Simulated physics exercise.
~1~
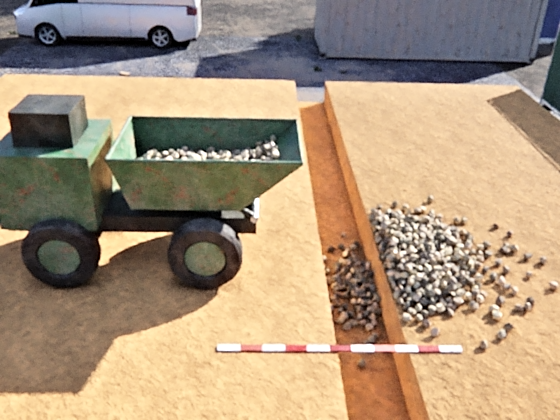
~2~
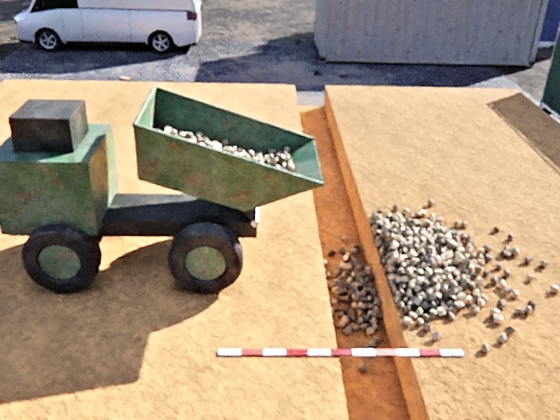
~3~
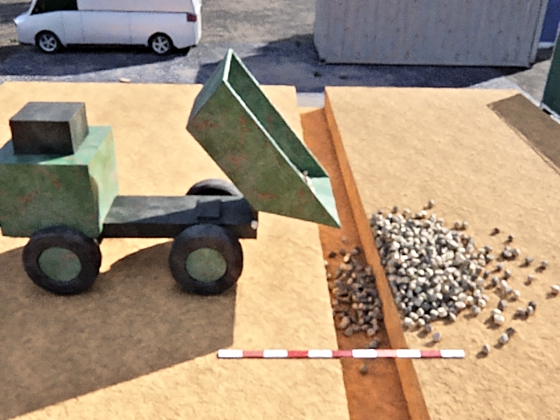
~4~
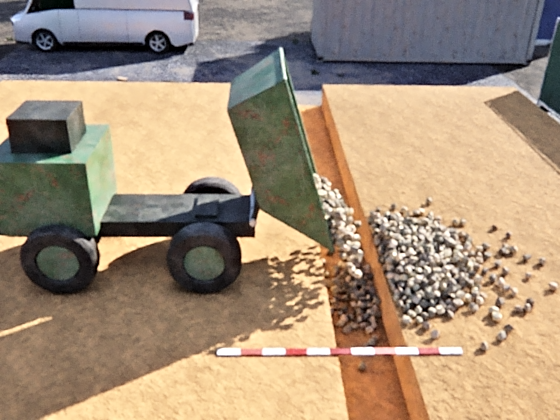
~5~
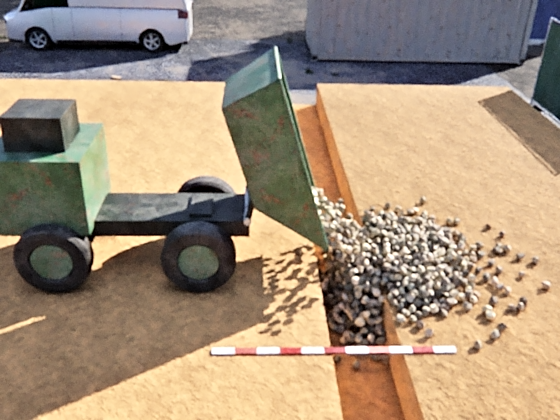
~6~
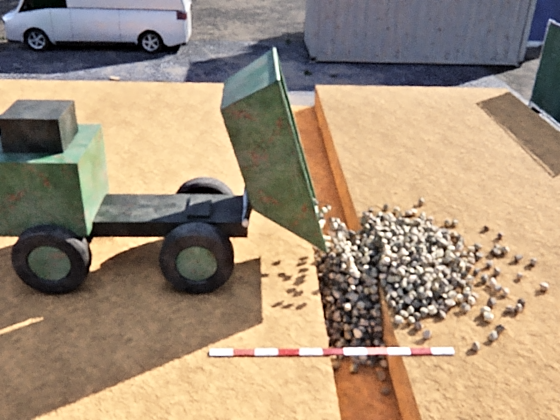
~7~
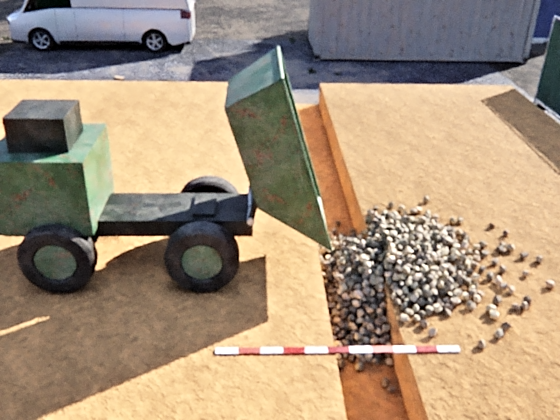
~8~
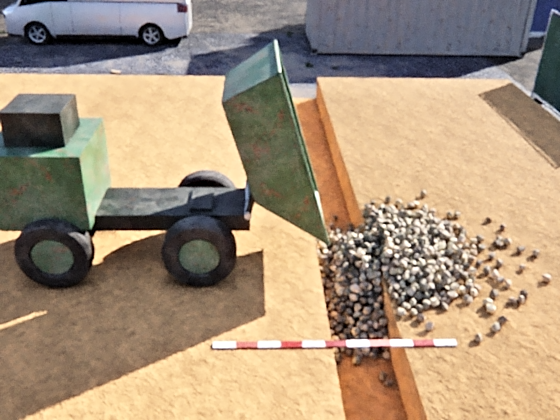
On a sandy yard with a white van parked behind, a green dumper with black wheels stands facing left, its skip holding grey stones, beside a narrow trench where an earlier heap lies in the trench and beyond its far edge. The skip tilts up gently at first, then steeply toward the right, with its lip lowered near the trench. Once it is almost upright, the stones slide out and pour down into the trench. The flow thins as the skip holds still. Finally the skip stays raised and the stones rest, filling part of the trench against the older heap.
